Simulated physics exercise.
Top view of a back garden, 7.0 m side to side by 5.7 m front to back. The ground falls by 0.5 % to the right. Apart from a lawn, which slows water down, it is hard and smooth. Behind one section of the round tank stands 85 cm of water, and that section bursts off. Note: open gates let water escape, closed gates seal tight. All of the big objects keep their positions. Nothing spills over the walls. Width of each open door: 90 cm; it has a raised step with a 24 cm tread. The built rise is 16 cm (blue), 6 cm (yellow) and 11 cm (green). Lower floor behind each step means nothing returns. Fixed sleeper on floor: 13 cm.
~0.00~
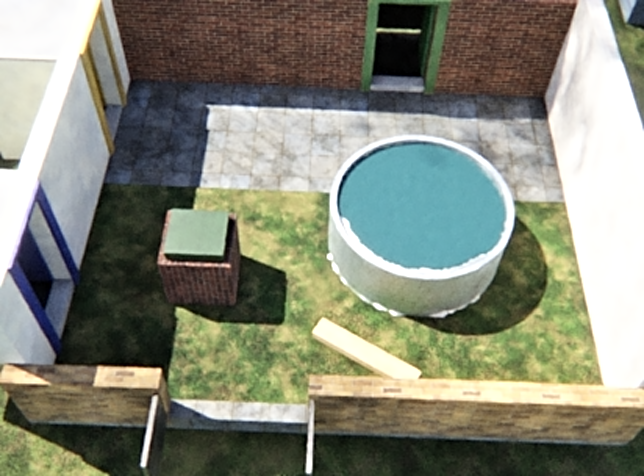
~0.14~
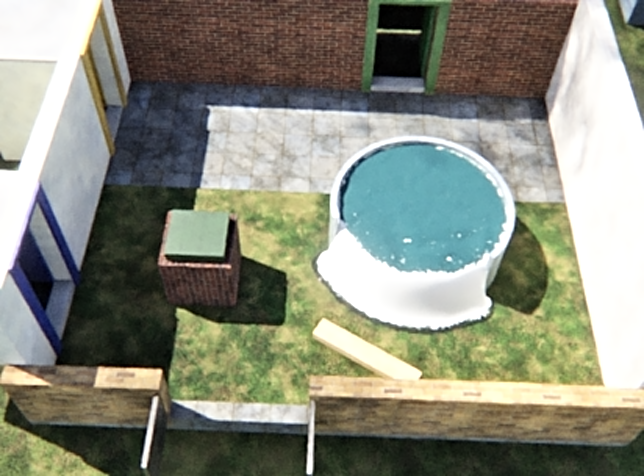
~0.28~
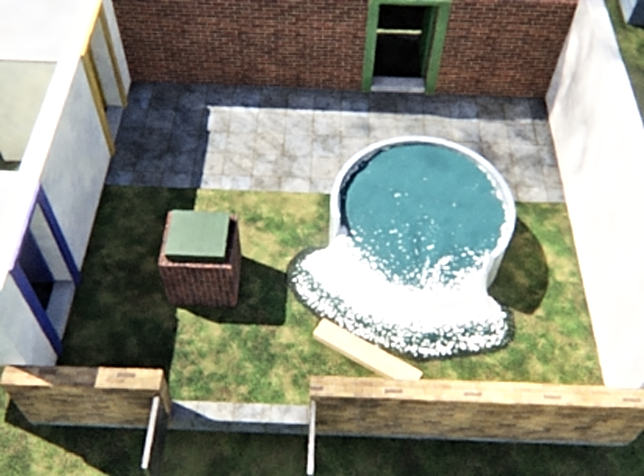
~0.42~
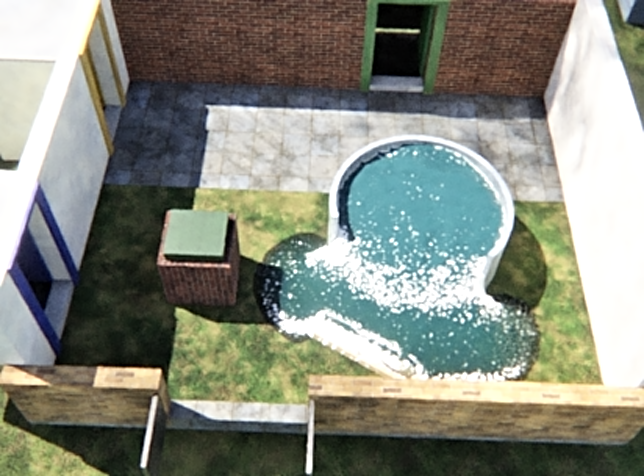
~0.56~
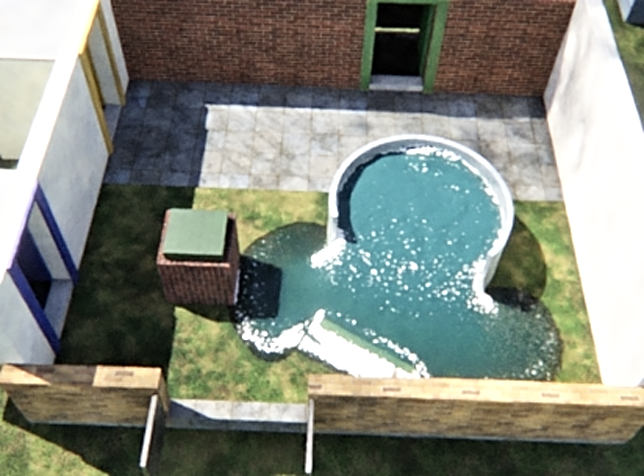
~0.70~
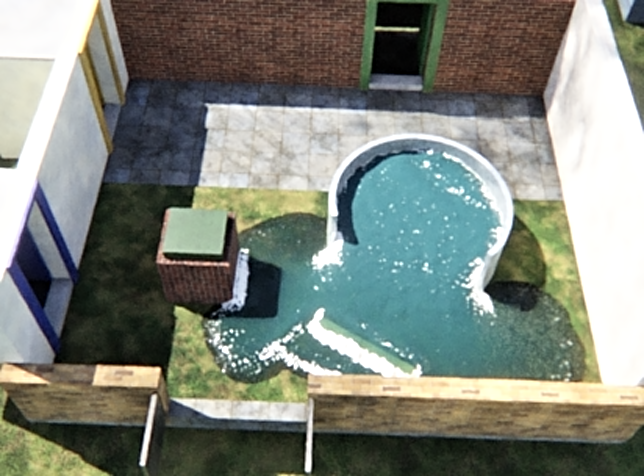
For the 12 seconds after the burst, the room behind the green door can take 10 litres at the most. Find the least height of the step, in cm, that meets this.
The step would need to be roughly 6.5 cm high.
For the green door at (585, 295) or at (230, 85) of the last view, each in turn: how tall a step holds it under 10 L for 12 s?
Minimums: Roughly 16 cm and 9.5 cm.
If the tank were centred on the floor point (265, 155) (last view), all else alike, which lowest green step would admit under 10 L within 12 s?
Minimum: Approx. 6.5 cm.
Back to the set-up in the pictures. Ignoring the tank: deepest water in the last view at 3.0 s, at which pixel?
(598, 414).
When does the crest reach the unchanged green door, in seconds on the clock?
Near 5.5 s.
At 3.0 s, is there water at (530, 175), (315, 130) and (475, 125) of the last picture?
Point by point, the first is awash, the second spared and the third spared.
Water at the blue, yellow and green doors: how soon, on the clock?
Times - blue 2.4 seconds, yellow 4.5 seconds, green 4.5 seconds.
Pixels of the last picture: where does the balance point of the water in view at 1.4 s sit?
Approximately (398, 303).
After 1.4 s water covers 35 % of the floor, deepest (51 cm) near (425, 407); it has not reached the green door.
After 3.0 s water covers 55 % of the floor, deepest (35 cm) near (598, 414); it has not reached the green door.
After 12.0 s water covers 100 % of the floor, deepest (9 cm) near (188, 243); 8 cm at the green door, 0 litres in over its 11 cm step.
At the green door as built, the water arrived by 4.4 s and peaked near 9 cm at 5.6 s.
Run again over the same 12 s with other heights there, 23 litres in over 5 cm, 6 litres over 7 cm. The limit of 10 litres is kept from about 6.5 cm up.
